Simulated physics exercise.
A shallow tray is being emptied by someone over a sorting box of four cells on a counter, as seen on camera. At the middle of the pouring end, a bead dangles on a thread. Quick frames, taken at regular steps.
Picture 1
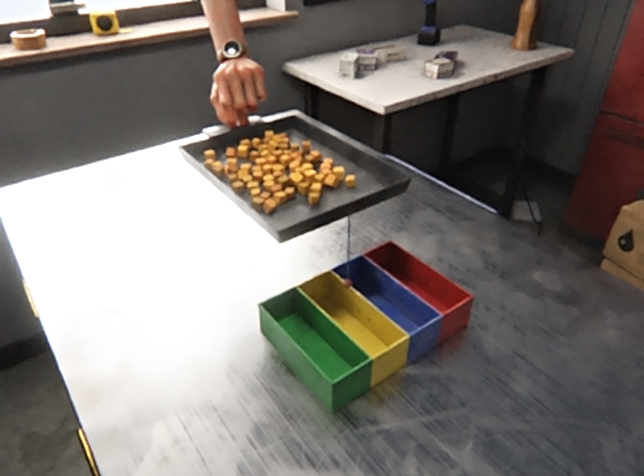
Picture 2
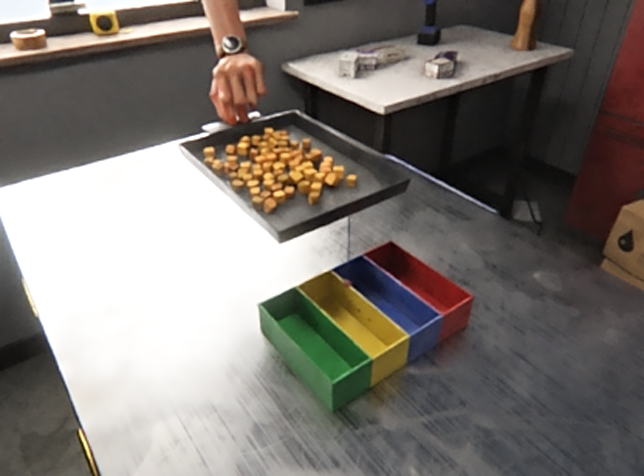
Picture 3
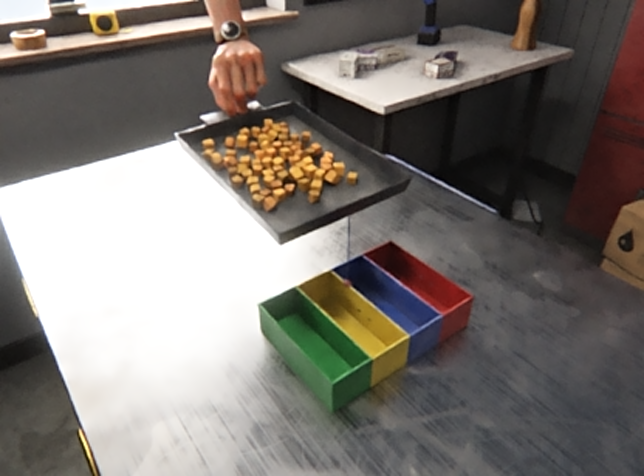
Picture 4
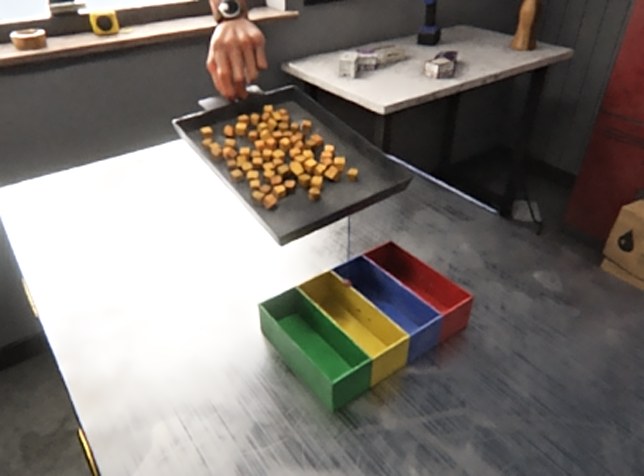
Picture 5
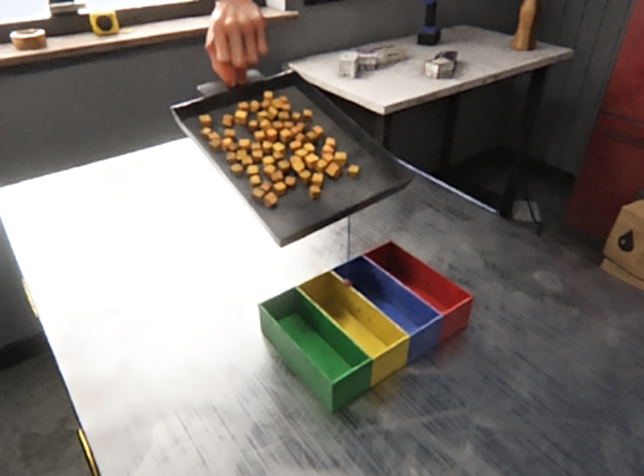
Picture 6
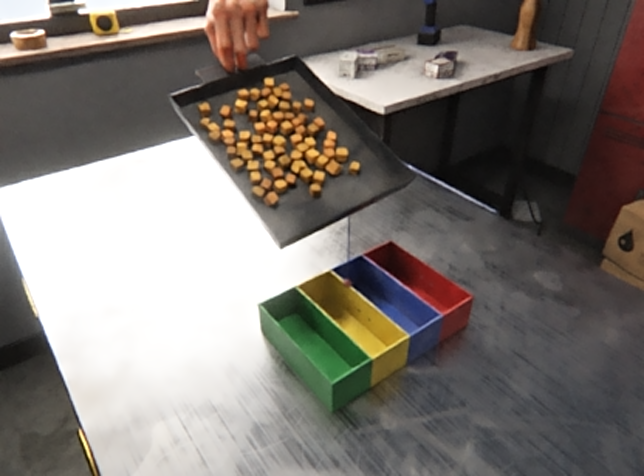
Over a metal counter with a green, yellow, blue and red sorting box, a hand held a dark tray of croutons level, then raised its far end, tilting it toward the near left corner.
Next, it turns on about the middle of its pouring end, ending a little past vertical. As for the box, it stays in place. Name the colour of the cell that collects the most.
Green.
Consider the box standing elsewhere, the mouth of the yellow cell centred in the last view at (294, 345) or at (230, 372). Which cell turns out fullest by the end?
The yellow cell, then red.
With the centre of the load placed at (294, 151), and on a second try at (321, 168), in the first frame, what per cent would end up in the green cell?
Close to 40 per cent, followed by close to 40 per cent.
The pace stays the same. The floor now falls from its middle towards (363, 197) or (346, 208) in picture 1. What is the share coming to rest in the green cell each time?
The first try would leave around 0 per cent there, the second around 20 per cent.
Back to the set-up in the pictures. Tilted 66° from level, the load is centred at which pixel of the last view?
Near (311, 205).
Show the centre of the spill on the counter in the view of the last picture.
Roughly at pixel (285, 421).
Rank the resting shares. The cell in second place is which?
Second best is yellow.
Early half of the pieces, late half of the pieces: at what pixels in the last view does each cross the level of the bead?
First half (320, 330); second half (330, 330).
Shortly afterwards, tray tipped steeply; all but a few on the tray; a little falling or outside the box.
Next, tray tipped past a quarter turn; the bulk on the tray; a little in the green cell; a little in the yellow cell; only a few in the blue cell; a little falling or outside the box.
Some moments later, tray tipped past a quarter turn; near half in the green cell; near a quarter in the yellow cell; a little in the blue cell; near a quarter falling or outside the box.
In the end, tray tipped past a quarter turn; near half in the green cell; near a quarter in the yellow cell; a little in the blue cell; none at all in the red cell; near a quarter outside the box.
